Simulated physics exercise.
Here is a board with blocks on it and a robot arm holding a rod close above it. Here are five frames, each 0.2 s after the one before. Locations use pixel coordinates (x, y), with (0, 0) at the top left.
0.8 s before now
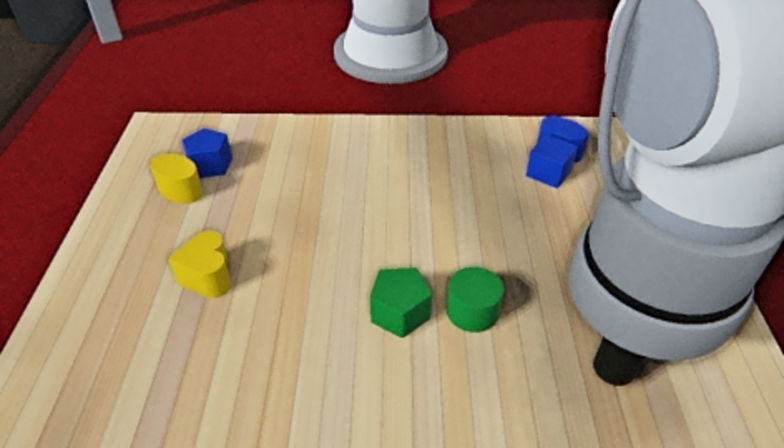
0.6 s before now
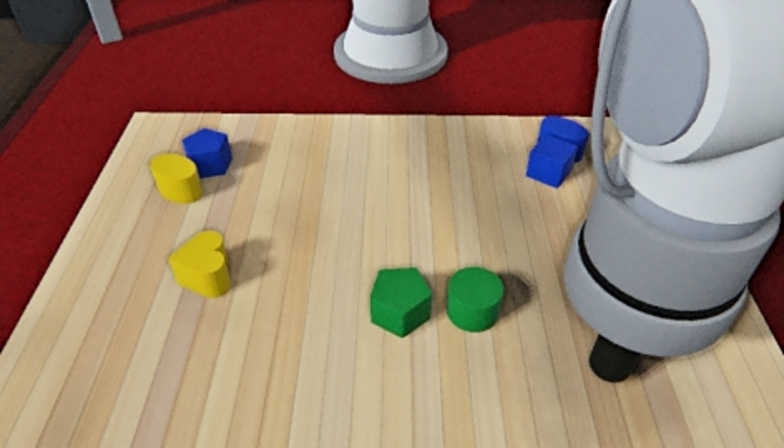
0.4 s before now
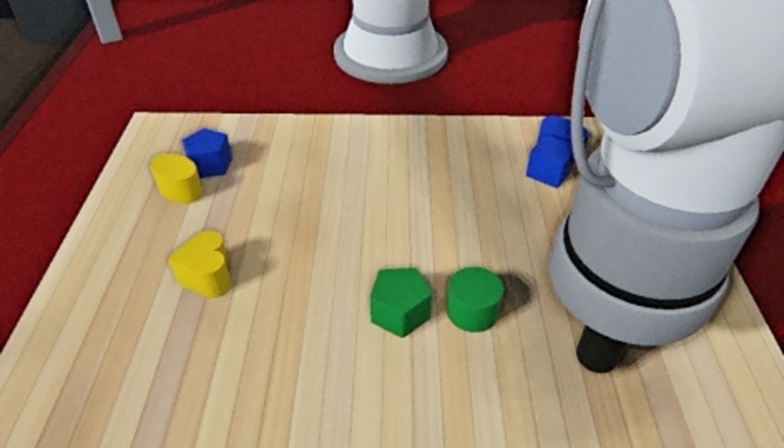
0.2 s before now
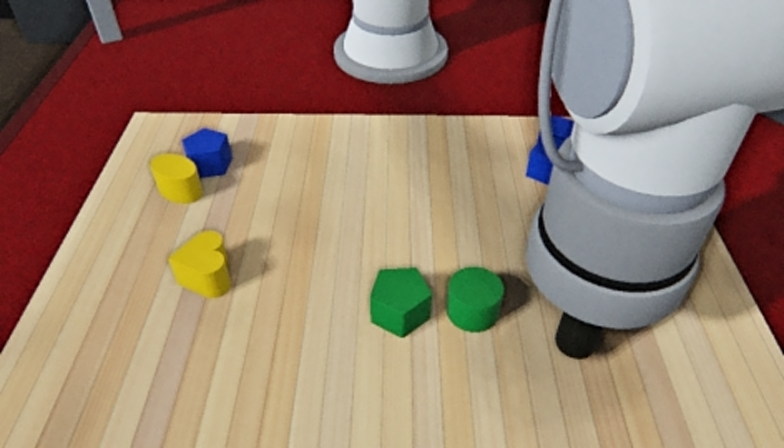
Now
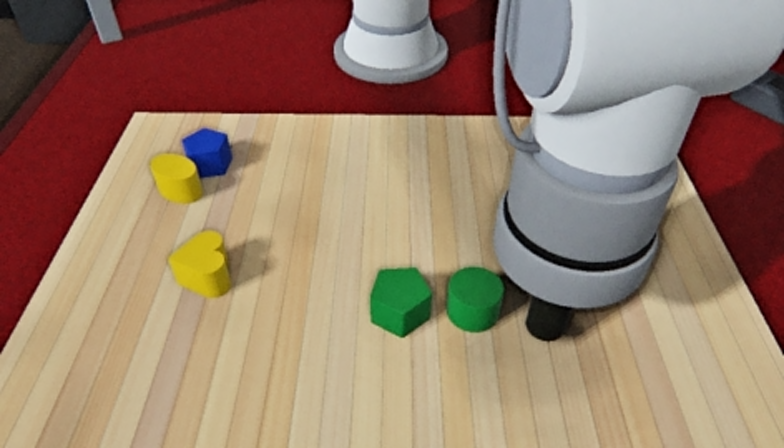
In this clip, a robot arm holding a dark rod moves leftward over a wooden board, passing in front of blue blocks and nearing a green disc, while the green, yellow and blue blocks stay still.
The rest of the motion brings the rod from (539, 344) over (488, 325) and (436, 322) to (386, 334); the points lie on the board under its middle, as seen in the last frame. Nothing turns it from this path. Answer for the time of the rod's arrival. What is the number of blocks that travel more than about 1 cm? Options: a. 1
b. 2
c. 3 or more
That would be b.
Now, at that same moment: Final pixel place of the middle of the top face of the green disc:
I'd place it at (436, 262), taking the centre of its top.
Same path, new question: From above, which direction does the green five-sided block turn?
It twists clockwise.
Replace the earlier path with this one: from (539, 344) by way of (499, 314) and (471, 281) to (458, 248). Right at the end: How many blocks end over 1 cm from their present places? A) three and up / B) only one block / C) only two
The answer is B.
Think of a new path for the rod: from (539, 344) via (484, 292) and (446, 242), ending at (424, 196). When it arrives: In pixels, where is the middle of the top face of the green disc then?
Expect it around (430, 259).
On the path given first. One third of the way, rod (492, 307); green disc (456, 276).
Two thirds of the way, rod (438, 305); green five-sided block (389, 287); green disc (436, 262).
At the end, rod (386, 316); green five-sided block (347, 283), turned 30° clockwise; green disc (436, 262).
